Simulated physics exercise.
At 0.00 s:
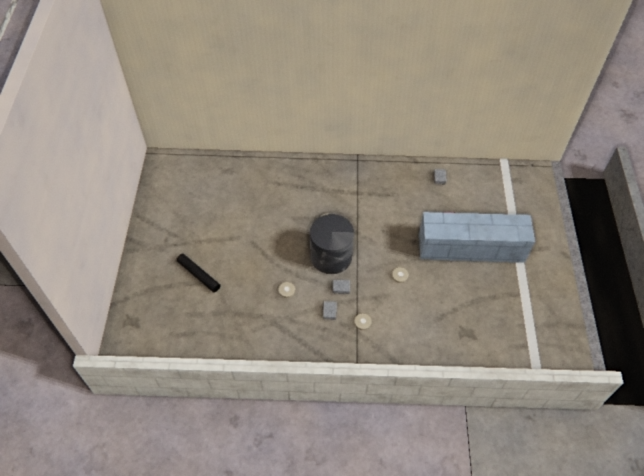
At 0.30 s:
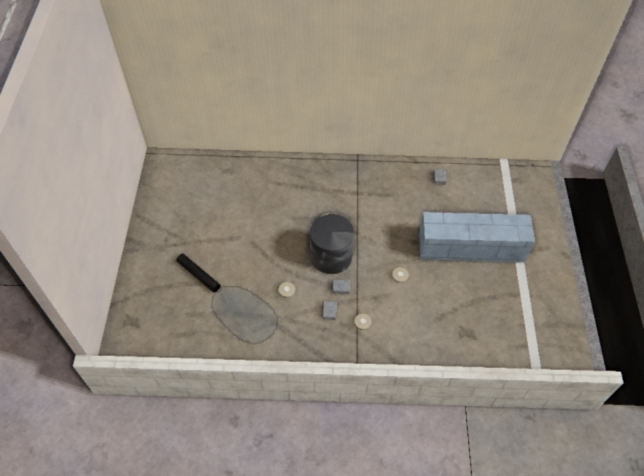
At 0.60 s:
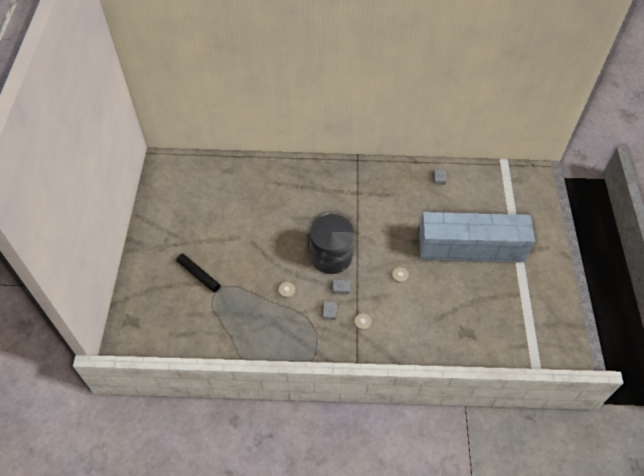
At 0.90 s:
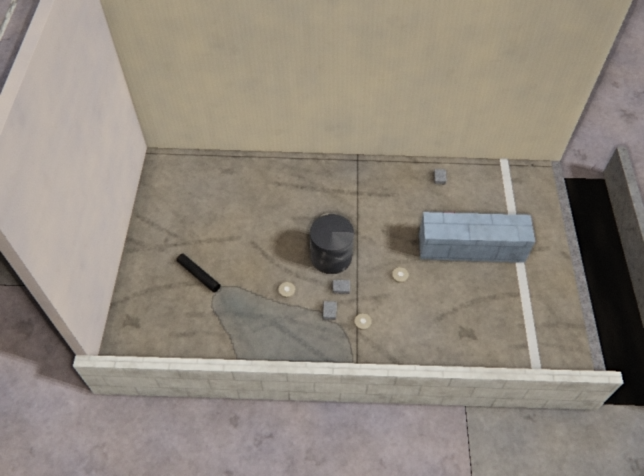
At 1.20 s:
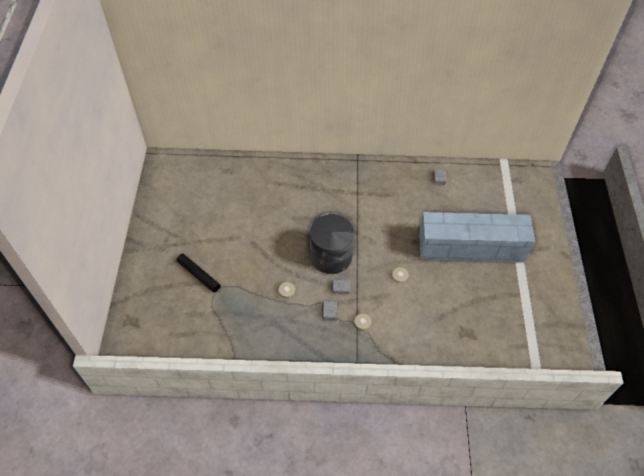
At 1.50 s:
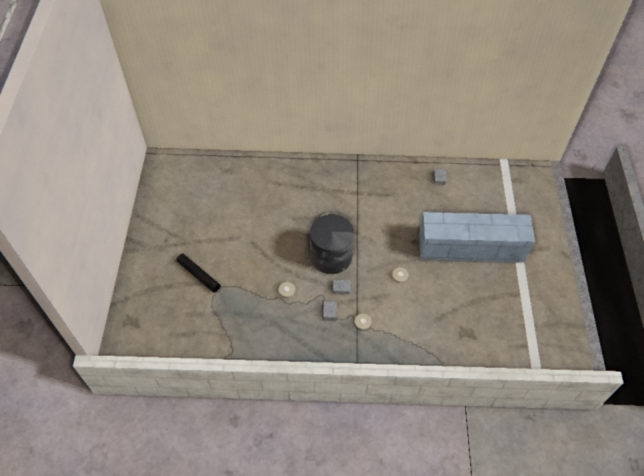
In a walled wash-down bay, water spreads from a black pipe rightward along the low front wall.
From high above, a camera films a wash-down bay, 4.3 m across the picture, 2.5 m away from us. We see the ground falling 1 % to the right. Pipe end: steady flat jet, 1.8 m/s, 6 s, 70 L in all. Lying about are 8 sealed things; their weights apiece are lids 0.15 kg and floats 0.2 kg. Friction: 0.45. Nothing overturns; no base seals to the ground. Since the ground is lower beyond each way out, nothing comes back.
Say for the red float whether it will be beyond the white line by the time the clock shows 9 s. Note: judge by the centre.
Red float: Not over.
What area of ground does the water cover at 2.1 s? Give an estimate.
1.5 m2.
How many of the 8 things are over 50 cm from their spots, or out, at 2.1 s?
At that moment it comes to 0.
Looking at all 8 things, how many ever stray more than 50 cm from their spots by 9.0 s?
The total is 0.
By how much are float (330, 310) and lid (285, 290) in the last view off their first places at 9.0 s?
In turn: 0 cm, 0 cm.
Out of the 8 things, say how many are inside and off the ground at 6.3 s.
My tally comes to 0.
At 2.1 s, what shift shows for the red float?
By that time, close to 0 cm.
After 2.1 s the red float is near (449, 218), 0.0 m from its start, aground; 0 of 8 are over the mark; 0 afloat.
After 4.0 s the red float is near (449, 218), 0.0 m from its start, aground; 0 of 8 are over the mark; 0 afloat.
After 6.3 s the red float is near (449, 218), 0.0 m from its start, aground; 0 of 8 are over the mark; 0 afloat.
After 9.0 s the red float is near (449, 218), 0.0 m from its start, aground; 0 of 8 are over the mark; 0 afloat.
